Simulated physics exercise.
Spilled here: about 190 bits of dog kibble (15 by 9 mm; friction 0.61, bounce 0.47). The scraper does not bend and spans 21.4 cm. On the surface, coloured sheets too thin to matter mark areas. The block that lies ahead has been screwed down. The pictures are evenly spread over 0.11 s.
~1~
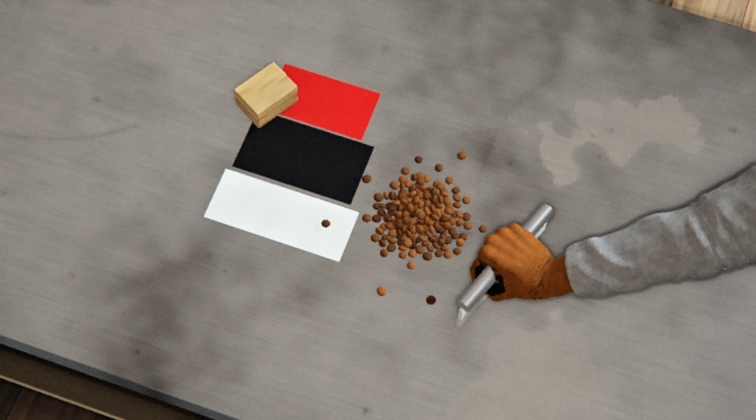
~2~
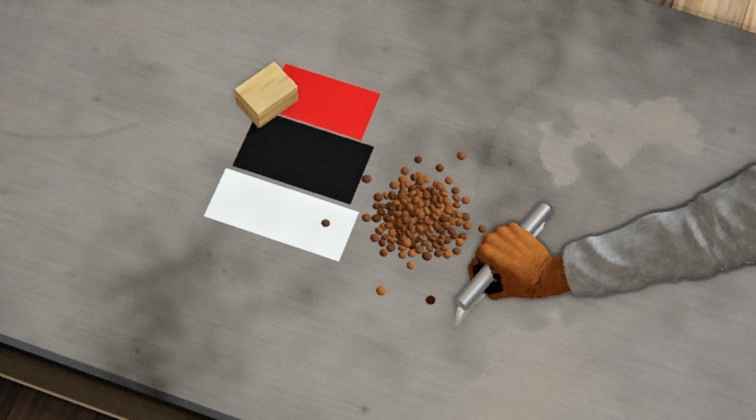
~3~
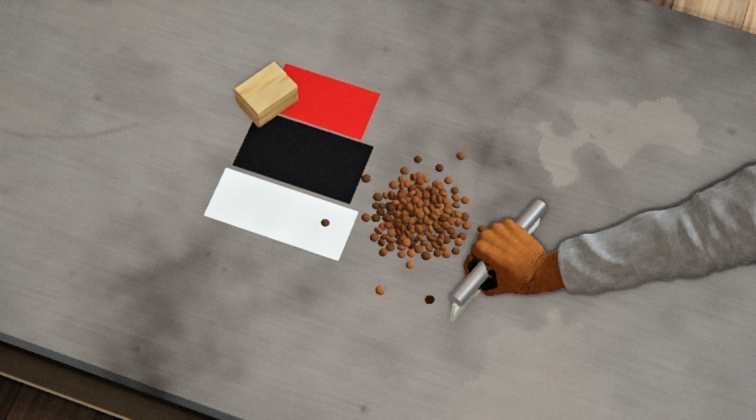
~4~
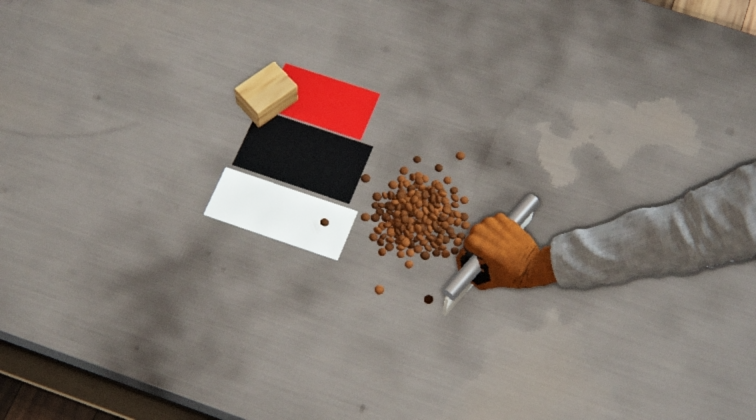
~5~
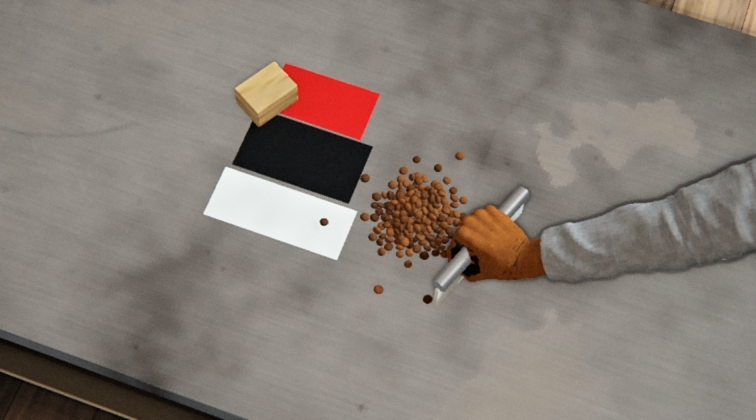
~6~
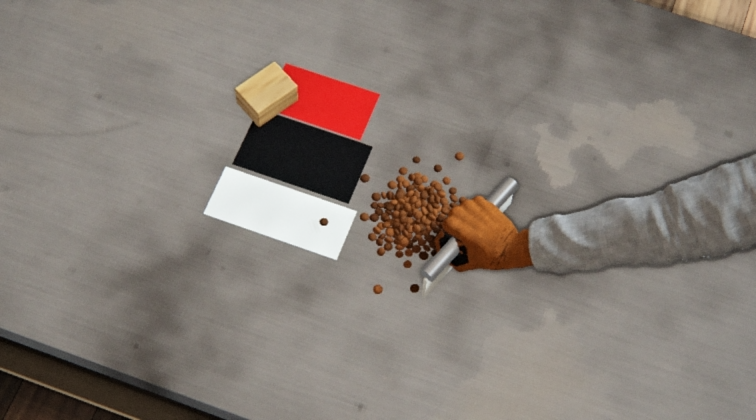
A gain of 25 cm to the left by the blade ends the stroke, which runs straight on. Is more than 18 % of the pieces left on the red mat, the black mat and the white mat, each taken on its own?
Red mat: More, black mat: More, white mat: Not more.
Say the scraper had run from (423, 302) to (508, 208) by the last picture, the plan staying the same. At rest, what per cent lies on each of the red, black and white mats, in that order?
Red mat: 0; black mat: 35; white mat: 25.
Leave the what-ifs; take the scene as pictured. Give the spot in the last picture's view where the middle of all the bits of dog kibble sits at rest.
The middle settles close to (317, 134).
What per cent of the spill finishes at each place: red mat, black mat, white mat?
Red mat 25, black mat 40, white mat 10.
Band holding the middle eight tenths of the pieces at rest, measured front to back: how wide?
It spans some 22 centimetres.
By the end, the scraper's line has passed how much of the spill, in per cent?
The share comes to roughly 5 per cent.
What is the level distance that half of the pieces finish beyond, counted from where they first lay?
It works out at some 22 centimetres.
Then, 0.16 s after the last picture, scraper 24 cm from its start, spill 19 cm wide; white mat 15 %, black mat 20 %, off the mats 65 %.
Then, 0.32 s after the last picture, scraper 28 cm from its start, spill 26 cm wide; white mat 10 %, black mat 45 %, red mat 25 %, off the mats 20 %.
Then, 0.45 s after the last picture, scraper 28 cm from its start, spill 29 cm wide; white mat 10 %, black mat 45 %, red mat 25 %, off the mats 20 %.
In the end, white mat 10 %, black mat 40 %, red mat 25 %, off the mats 25 %.
